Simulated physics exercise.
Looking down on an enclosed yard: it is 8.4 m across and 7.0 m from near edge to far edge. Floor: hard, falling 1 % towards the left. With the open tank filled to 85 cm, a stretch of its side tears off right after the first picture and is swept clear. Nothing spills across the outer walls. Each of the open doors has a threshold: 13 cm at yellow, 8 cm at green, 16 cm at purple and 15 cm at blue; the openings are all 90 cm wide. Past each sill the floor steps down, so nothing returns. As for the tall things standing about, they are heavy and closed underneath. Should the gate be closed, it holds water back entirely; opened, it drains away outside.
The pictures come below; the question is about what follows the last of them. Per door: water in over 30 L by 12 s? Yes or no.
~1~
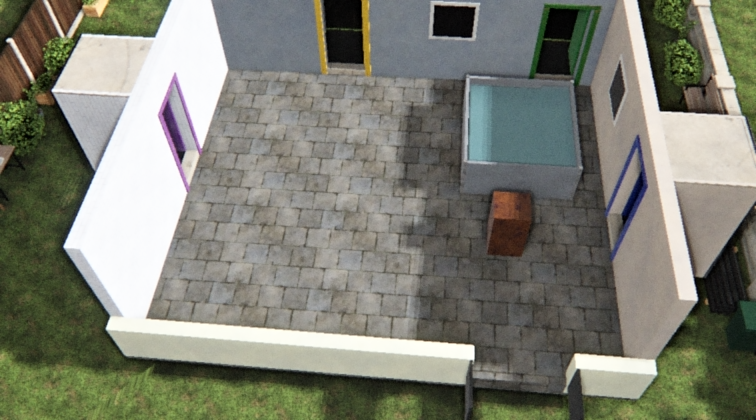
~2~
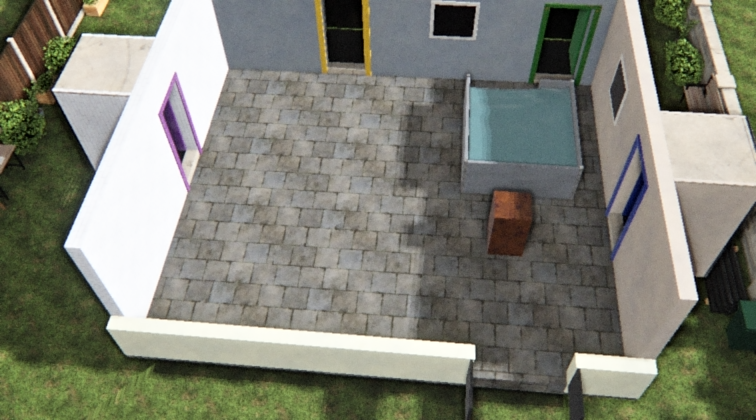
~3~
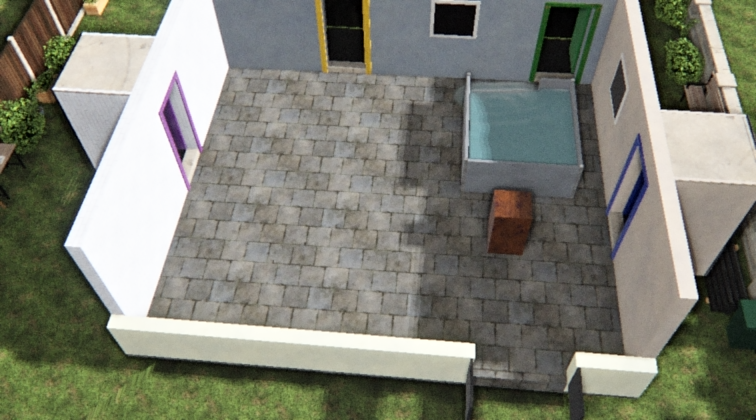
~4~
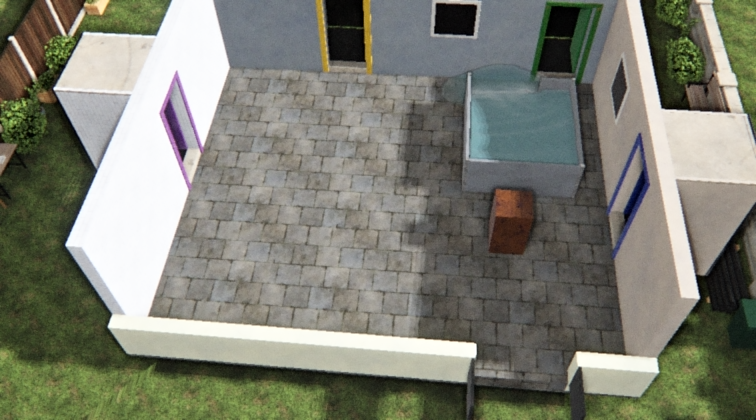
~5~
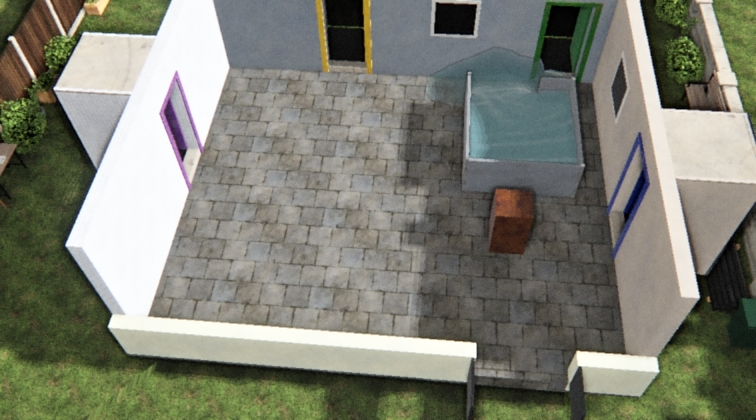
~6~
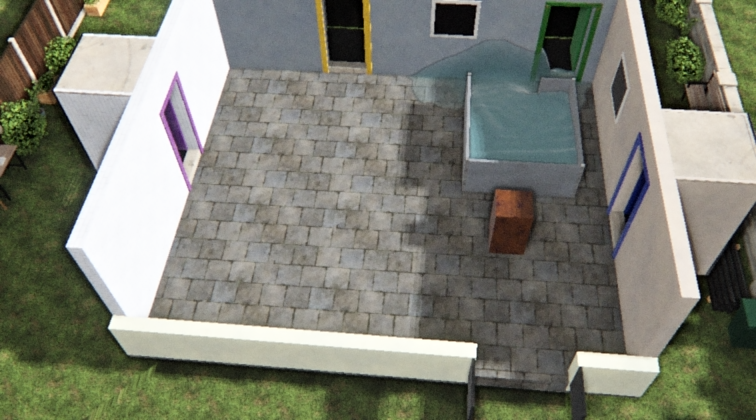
Yellow door no, green door yes, purple door no, blue door no.
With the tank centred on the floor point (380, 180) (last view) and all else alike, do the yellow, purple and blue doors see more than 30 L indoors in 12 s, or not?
Well, yellow ends up beyond the mark, purple ends up inside the mark and blue ends up inside the mark.
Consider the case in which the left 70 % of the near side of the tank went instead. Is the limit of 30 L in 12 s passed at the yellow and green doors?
Compared with the limit, yellow is lower and green is lower.
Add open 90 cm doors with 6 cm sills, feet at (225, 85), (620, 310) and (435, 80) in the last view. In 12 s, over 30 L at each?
Door 1: Higher; door 2: Lower; door 3: Higher.
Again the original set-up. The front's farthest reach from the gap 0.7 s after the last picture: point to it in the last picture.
Around (312, 76).
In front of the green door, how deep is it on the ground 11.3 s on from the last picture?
Around 8.5 cm there.
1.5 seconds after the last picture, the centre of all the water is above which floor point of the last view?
I'd put it close to (484, 125).
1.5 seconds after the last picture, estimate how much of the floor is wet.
I'd guess around 30 %.
Then, 0.7 s after the last picture water covers 15 % of the floor and is deepest (66 cm) near (491, 84); yellow door 5 cm at the sill, 0 L in, green door 22 cm at the sill, 53 L in, purple door not reached, blue door not reached.
Then, 1.5 s after the last picture water covers 30 % of the floor and is deepest (52 cm) near (588, 88); yellow door 9 cm at the sill, 0 L in, green door 21 cm at the sill, 110 L in, purple door not reached, blue door not reached.
Then, 2.8 s after the last picture water covers 50 % of the floor and is deepest (32 cm) near (588, 88); yellow door 7 cm at the sill, 0 L in, green door 23 cm at the sill, 216 L in, purple door 19 cm at the sill, 3 L in, blue door 11 cm at the sill, 0 L in.
Then, 6.3 s after the last picture water covers 75 % of the floor and is deepest (17 cm) near (142, 337); yellow door 4 cm at the sill, 0 L in, green door 14 cm at the sill, 347 L in, purple door 10 cm at the sill, 7 L in, blue door 7 cm at the sill, 0 L in.
Then, 11.3 s after the last picture water covers 95 % of the floor and is deepest (11 cm) near (142, 337); yellow door 2 cm at the sill, 0 L in, green door 8 cm at the sill, 375 L in, purple door 7 cm at the sill, 7 L in, blue door 4 cm at the sill, 0 L in.
